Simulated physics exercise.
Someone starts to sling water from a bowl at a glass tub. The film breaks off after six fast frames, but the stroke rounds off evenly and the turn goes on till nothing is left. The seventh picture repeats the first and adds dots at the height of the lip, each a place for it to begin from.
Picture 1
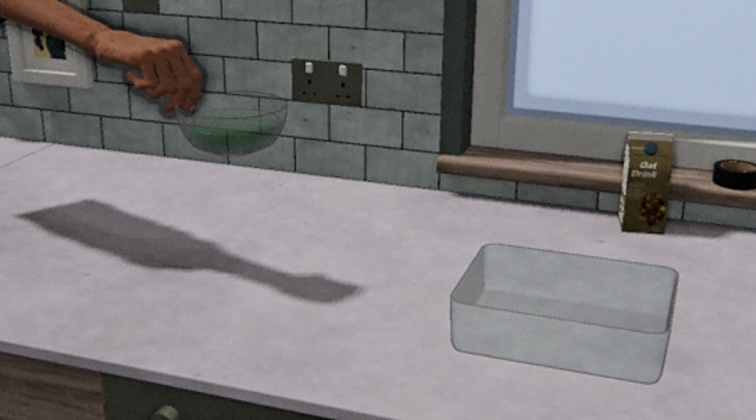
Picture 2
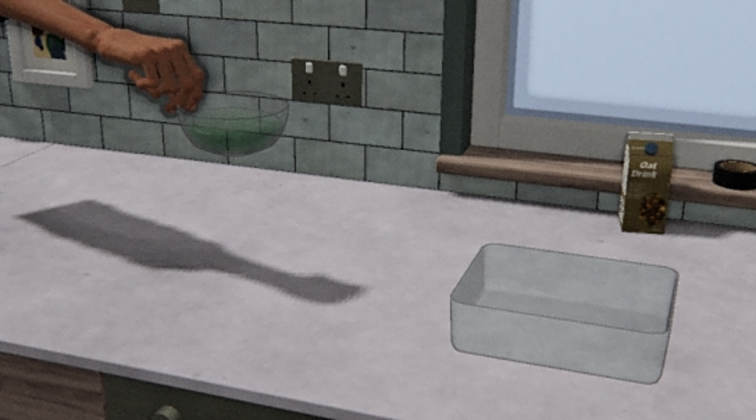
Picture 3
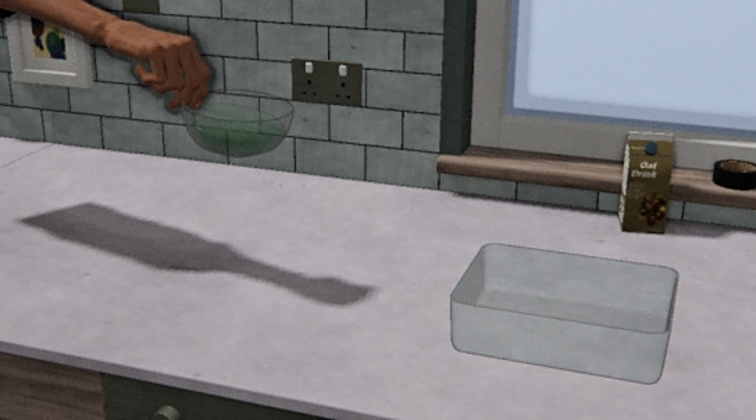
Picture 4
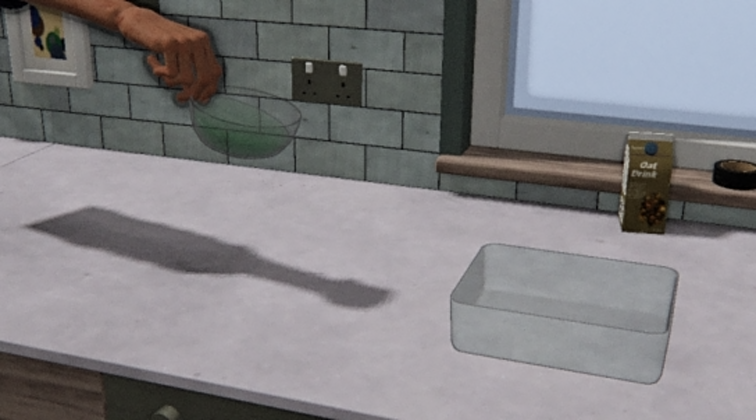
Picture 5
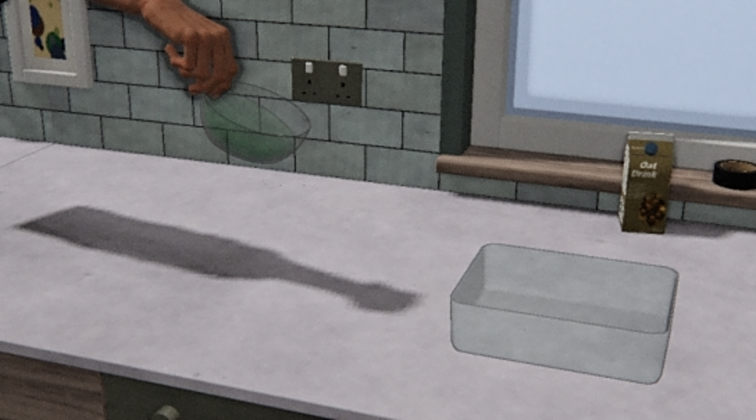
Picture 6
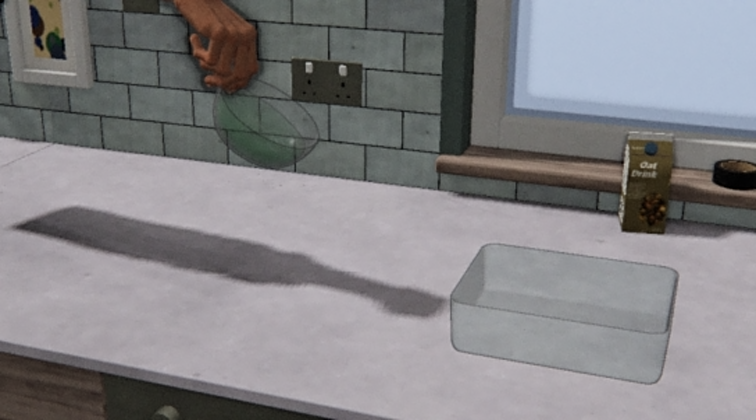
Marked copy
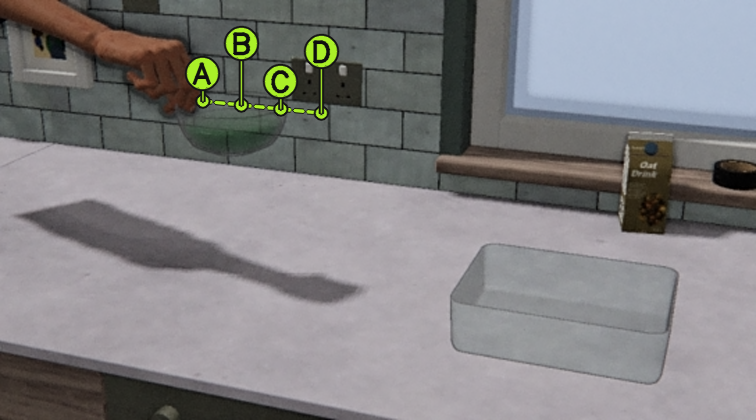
A hand holding a clear bowl of greenish liquid above a kitchen counter, moving slightly right and gradually tilting it rightward.
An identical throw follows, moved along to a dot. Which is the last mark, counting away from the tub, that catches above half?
Go for D.
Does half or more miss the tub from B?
Yes, that goes wrong.
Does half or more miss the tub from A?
Yes.
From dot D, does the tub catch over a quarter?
Yes.
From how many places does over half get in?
One of them.
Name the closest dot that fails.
C.
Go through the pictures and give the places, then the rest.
Upright, lip at (280, 109); tub from (451, 346) to (661, 383); nothing has left yet.
Upright, lip at (282, 110); nothing has left yet.
Tipped about 5°, lip at (287, 114); nothing has left yet.
Tipped about 12°, lip at (295, 122); nothing has left yet.
Tipped about 22°, lip at (304, 132); nothing has left yet.
Tipped about 33°, lip at (313, 144); nothing has left yet.
On the marked copy, A at (202, 101); B at (241, 105); C at (280, 109); D at (321, 113).
Choosing A, about 0 % lands in the tub, 100 % falls short.
Choosing B, about 0 % lands in the tub, 100 % falls short.
Choosing C, about 5 % lands in the tub, 90 % falls short and 6 % goes beside or beyond.
Choosing D, about 76 % lands in the tub, 10 % falls short and 14 % goes beside or beyond.
